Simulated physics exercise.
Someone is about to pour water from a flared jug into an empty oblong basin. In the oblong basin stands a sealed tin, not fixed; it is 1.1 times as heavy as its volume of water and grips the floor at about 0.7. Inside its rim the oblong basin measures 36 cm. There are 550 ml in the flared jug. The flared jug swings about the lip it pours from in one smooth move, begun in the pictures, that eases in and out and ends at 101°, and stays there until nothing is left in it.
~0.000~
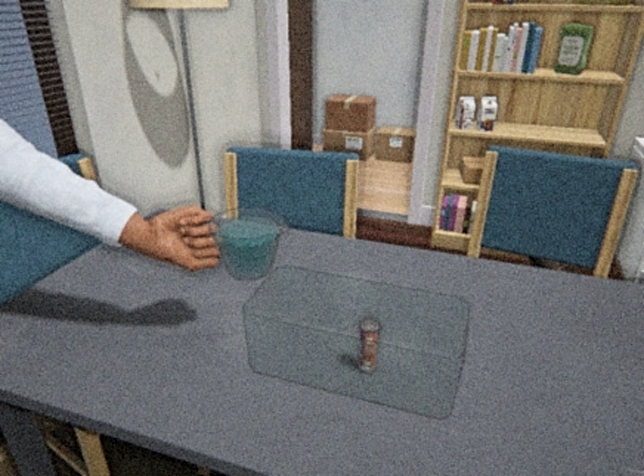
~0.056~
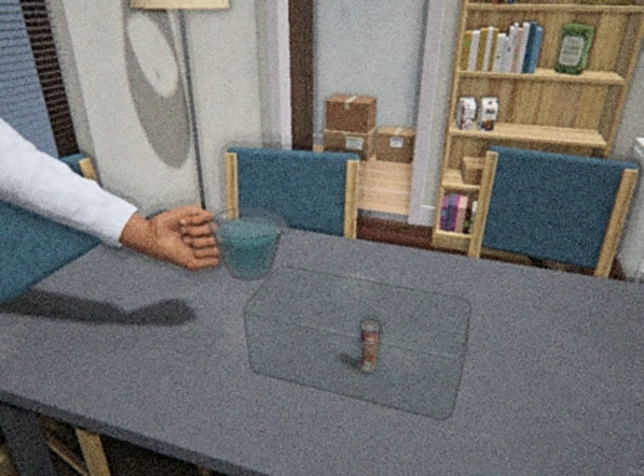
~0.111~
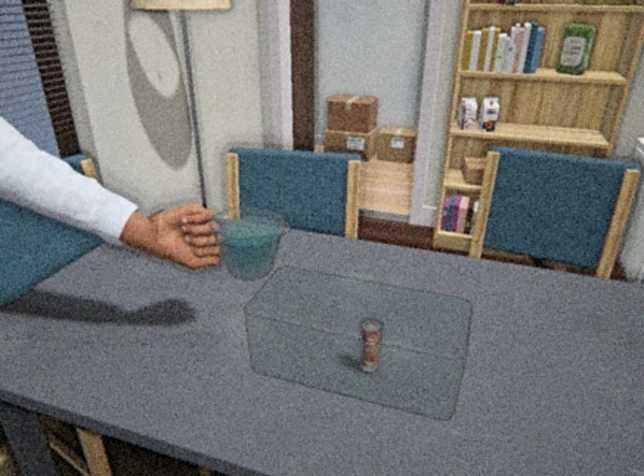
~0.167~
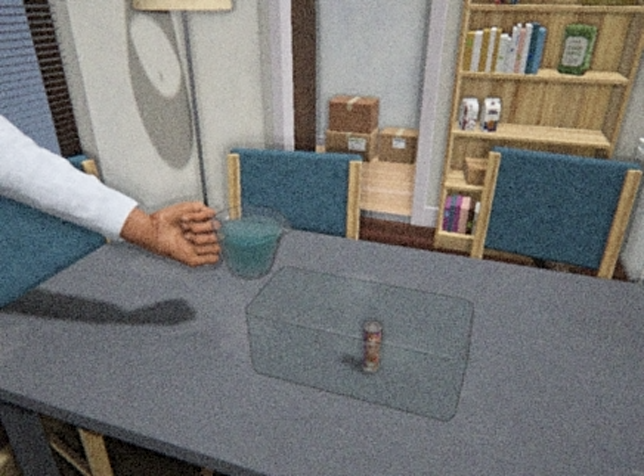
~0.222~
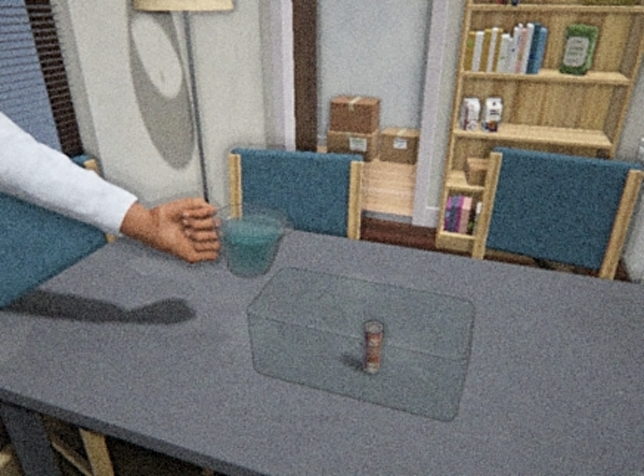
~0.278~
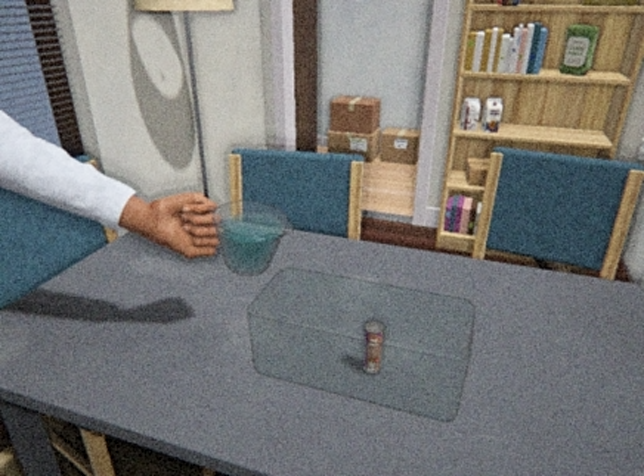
A jug of teal liquid, held by a hand in a white sleeve, tilted slightly to the right beside a clear, empty-looking basin on a gray table, where a small tin stood still.
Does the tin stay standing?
It keeps standing.
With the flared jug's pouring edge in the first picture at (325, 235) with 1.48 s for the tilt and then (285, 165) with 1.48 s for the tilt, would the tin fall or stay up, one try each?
First it stays up; then it falls.
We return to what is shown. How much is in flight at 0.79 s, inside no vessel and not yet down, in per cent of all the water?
About 20 per cent.
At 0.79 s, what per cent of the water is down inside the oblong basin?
Near 10 in a hundred.
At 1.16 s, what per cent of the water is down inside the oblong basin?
Near 68 in a hundred.
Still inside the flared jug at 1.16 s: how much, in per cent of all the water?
About 12 per cent.
After 0.79 s the tilt is 56° and 70 per cent is still to pour; the tin stands where it began.
After 1.16 s the tilt is 90° and 12 per cent is still to pour; the tin stands where it began.
After 1.55 s the tilt is 101° and 0 per cent is still to pour; the tin stands where it began.
After 1.98 s the tilt is 101° and 0 per cent is still to pour; the tin stands where it began.
In the end the tin stands where it began.
